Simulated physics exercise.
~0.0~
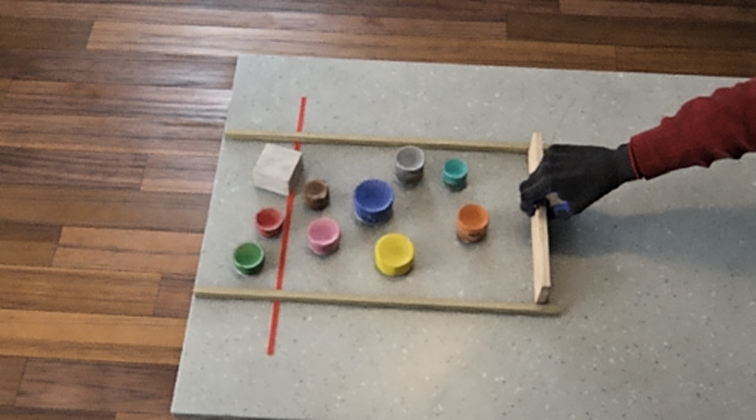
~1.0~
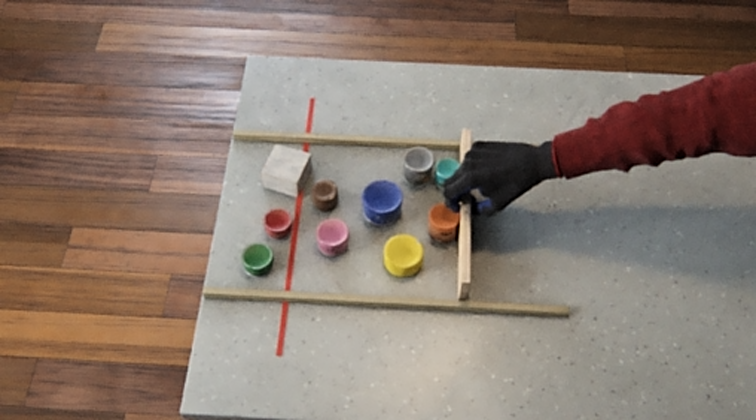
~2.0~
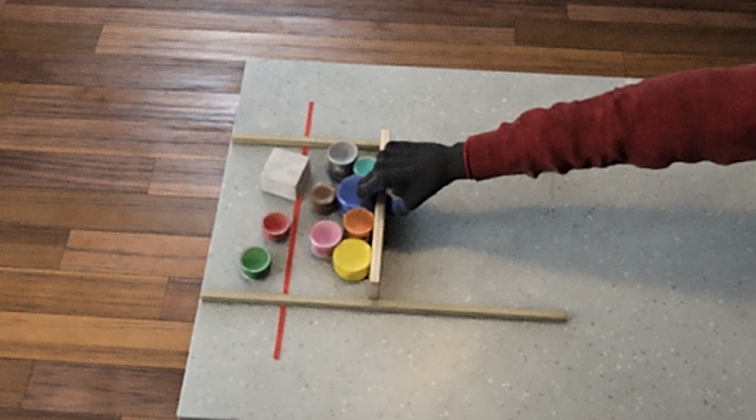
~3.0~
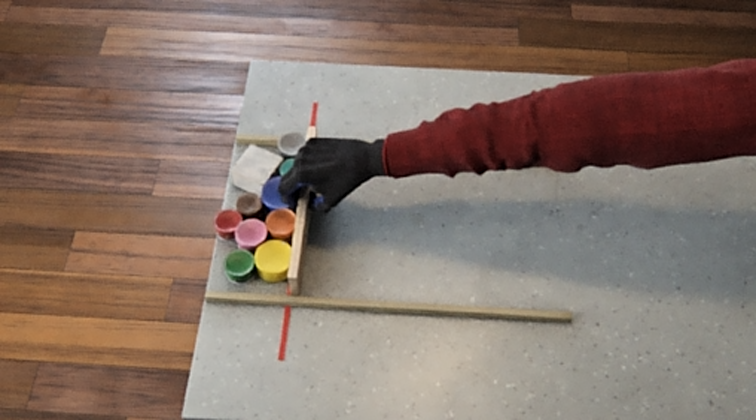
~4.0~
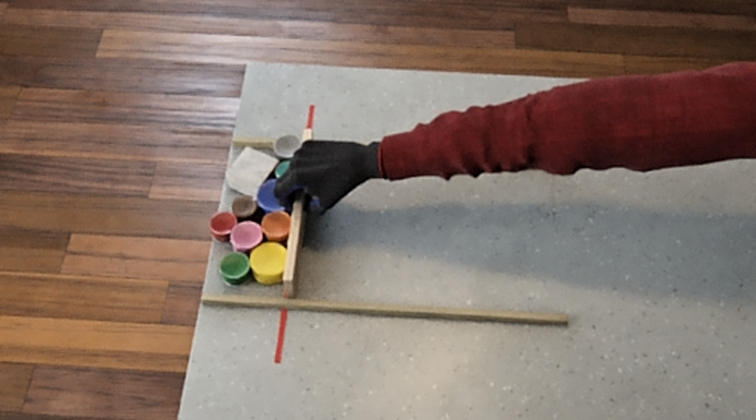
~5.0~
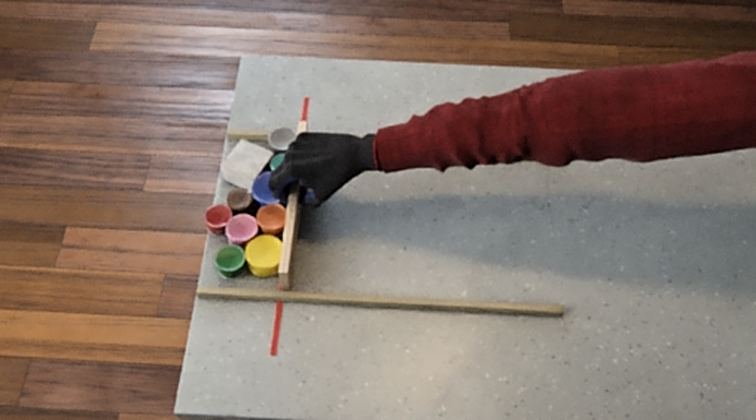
A black-gloved hand in a dark red sleeve grips a wooden board at the right end of two thin rails on a speckled grey slab, seen from above over a wood floor. Between the rails sit small round pots in green, red, pink, brown, blue, yellow, orange, turquoise and grey, plus a pale block at the upper left near a red line. The hand slides the board left, gathering the orange, turquoise, yellow and grey pots first, then the rest. It stops at the red line, with everything bunched near the slab's left edge and nothing fallen.
